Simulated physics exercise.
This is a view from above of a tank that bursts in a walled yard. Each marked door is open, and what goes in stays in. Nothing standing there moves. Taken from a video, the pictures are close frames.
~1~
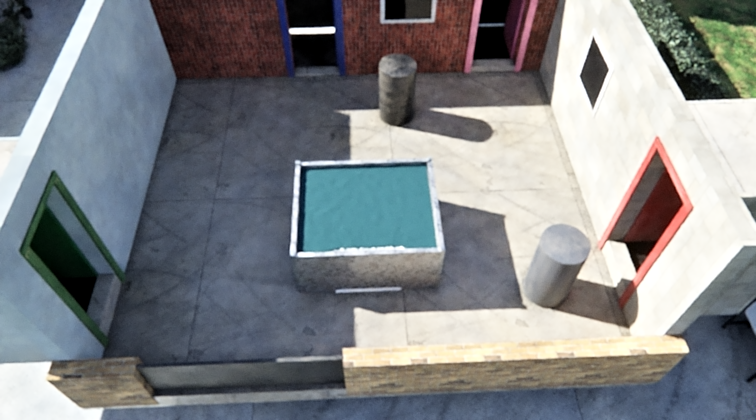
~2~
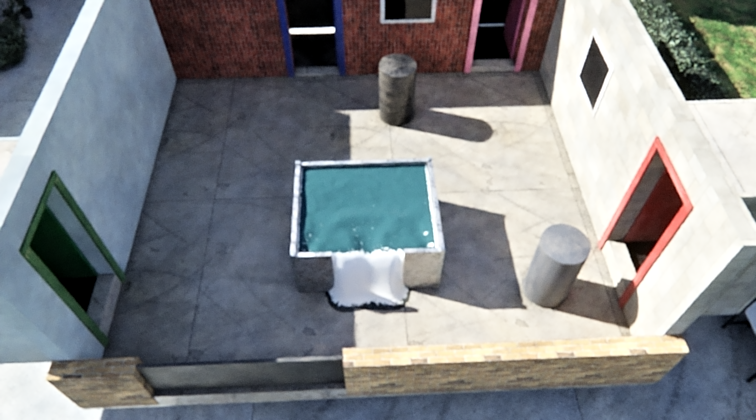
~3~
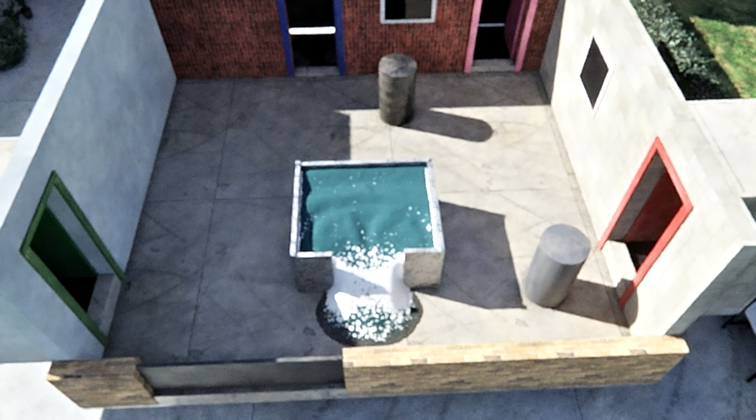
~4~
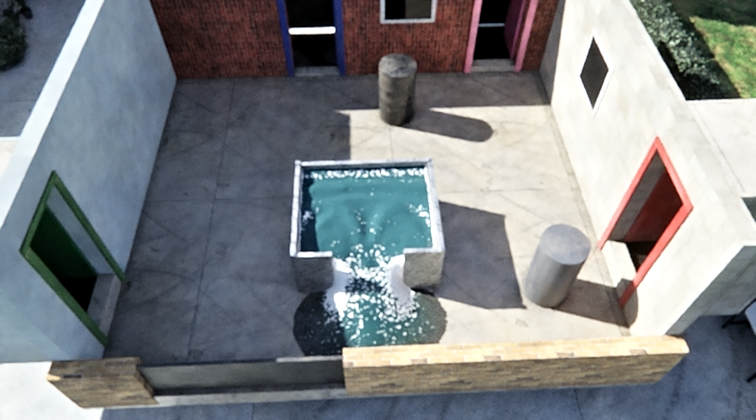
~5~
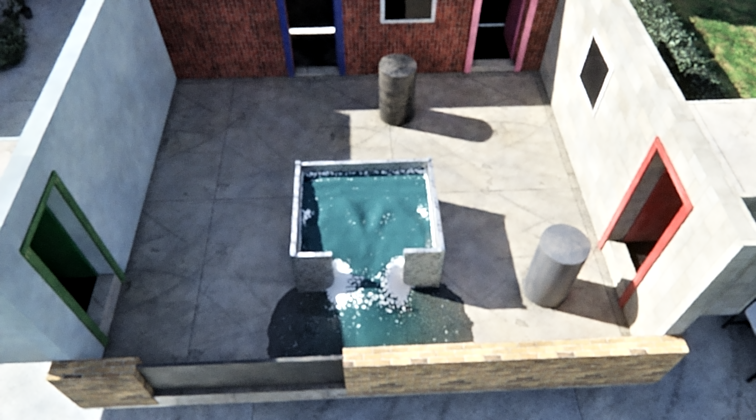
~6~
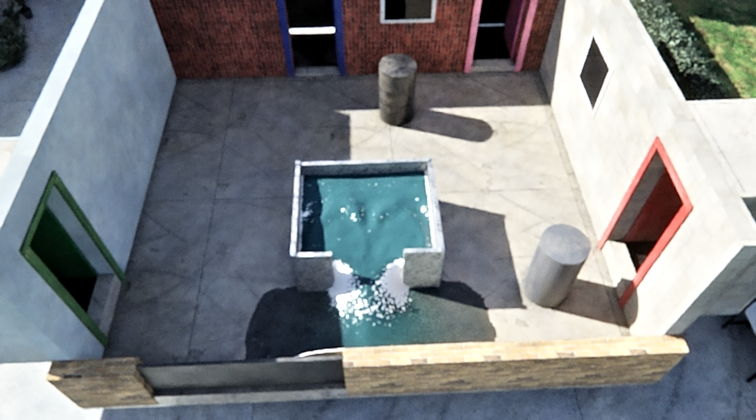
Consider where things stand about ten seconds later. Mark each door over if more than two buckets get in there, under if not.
Green door - under; pink door - under; blue door - over; red door - under.
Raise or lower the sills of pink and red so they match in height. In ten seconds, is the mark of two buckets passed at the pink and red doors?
So pink falls short while red overshoots.
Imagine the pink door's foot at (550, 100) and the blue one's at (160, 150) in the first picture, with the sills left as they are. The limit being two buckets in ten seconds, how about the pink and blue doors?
Looking at it, I'd say the pink one is safe and the blue one is safe.
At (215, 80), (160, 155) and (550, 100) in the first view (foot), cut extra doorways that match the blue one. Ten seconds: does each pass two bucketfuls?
In order, the new doors go: Overshoots, undershoots, overshoots.
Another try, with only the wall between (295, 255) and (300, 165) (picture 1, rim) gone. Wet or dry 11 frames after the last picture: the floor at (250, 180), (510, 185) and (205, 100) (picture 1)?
Following the listed order, the three come out reached by the spill, not reached and reached by the spill.
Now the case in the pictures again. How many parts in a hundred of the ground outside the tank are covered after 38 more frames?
It should be close to 90 %.
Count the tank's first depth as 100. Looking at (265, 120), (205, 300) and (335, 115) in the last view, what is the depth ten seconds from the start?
Some 8, 6 and 10 in a hundred.
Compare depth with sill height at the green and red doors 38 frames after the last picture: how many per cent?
In order: Roughly 40 % and 40 %.
A moment on, water covers 15 % of the floor; the green door not reached, the pink door not reached, the blue door not reached, the red door not reached.
Next, water covers 30 % of the floor; the green door wet at the sill, nothing in, the pink door not reached, the blue door not reached, the red door wet at the sill, nothing in.
Then, water covers 55 % of the floor; the green door under two buckets in, the pink door not reached, the blue door not reached, the red door wet at the sill, nothing in.
Later, water covers 90 % of the floor; the green door under two buckets in, the pink door under two buckets in, the blue door wet at the sill, nothing in, the red door wet at the sill, nothing in.
In the end, water covers 100 % of the floor; the green door under two buckets in, the pink door under two buckets in, the blue door over two buckets in, the red door wet at the sill, nothing in.
